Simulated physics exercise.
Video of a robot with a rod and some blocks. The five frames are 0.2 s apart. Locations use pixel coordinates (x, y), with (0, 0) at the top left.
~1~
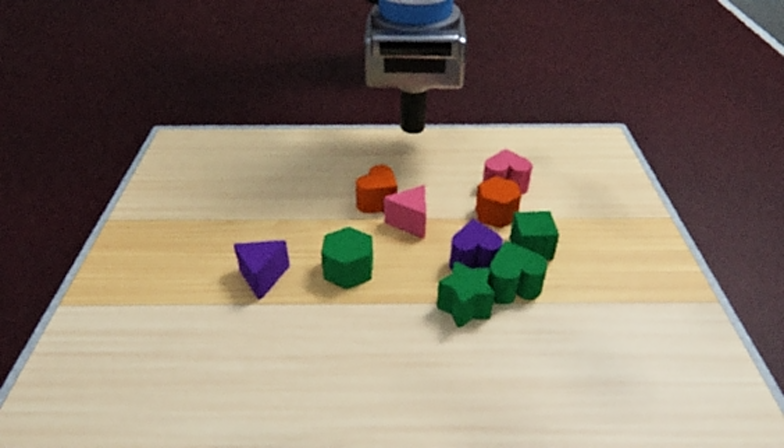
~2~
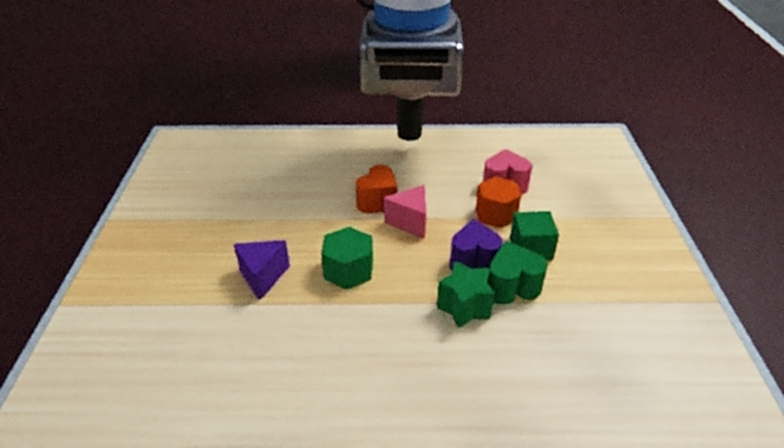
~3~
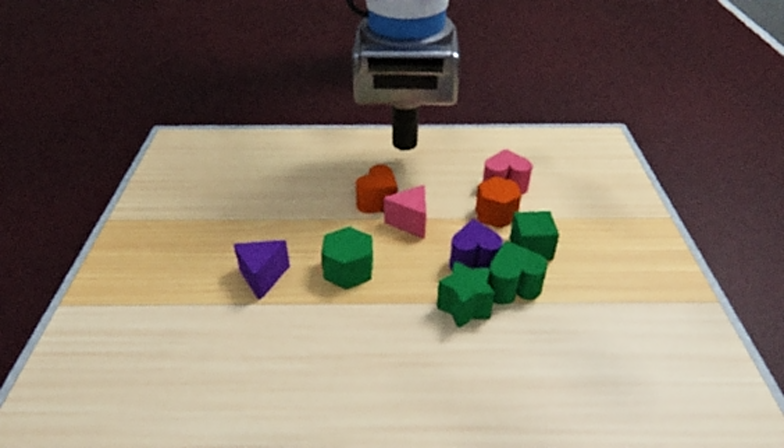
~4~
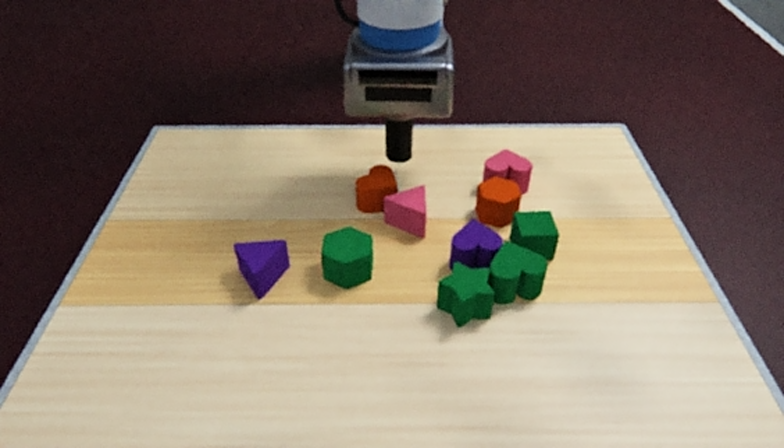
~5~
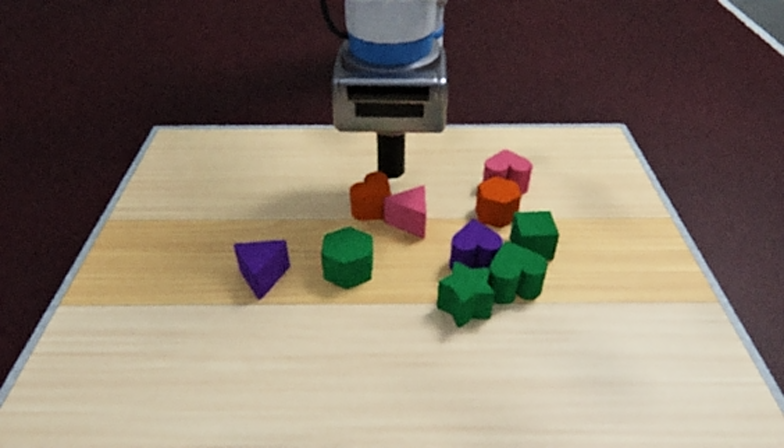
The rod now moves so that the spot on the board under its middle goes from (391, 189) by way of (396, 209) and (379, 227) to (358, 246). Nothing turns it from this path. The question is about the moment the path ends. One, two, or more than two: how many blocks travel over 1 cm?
I count two.
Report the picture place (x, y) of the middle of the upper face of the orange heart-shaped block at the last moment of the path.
At the end it should sit near (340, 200).
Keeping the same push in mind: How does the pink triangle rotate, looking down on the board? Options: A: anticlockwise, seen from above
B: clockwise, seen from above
A - anticlockwise, seen from above.
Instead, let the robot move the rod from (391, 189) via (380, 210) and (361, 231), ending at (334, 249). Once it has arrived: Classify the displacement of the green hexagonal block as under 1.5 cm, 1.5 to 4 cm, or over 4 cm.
Its final spot will lie 1.5 to 4 cm from the current one.
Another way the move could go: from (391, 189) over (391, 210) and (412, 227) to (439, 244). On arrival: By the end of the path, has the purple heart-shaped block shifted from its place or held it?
It is moved from its place.
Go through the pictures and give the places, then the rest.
Rod's lower end (413, 128); purple triangle (258, 252); green hexagonal block (347, 244); orange heart-shaped block (378, 177); pink triangle (411, 198), in the first picture.
Rod (410, 135); blocks still, in the second picture.
Rod (405, 144); blocks still, in the third picture.
Rod (399, 156); blocks still, in the fourth picture.
Rod (391, 172); purple triangle (258, 252); green hexagonal block (347, 244); orange heart-shaped block (373, 184); pink triangle (411, 198), in the fifth picture.
What follows on the original path. One third of the way, rod (396, 191); orange heart-shaped block (365, 190); pink triangle (411, 200).
Two thirds of the way, rod (379, 209); orange heart-shaped block (346, 198), turned 30° clockwise; pink triangle (408, 208), turned 35° anticlockwise.
At the end, rod (357, 227); purple triangle still; green hexagonal block (345, 247); orange heart-shaped block (340, 200), turned 45° clockwise; pink triangle (408, 208), turned 35° anticlockwise.
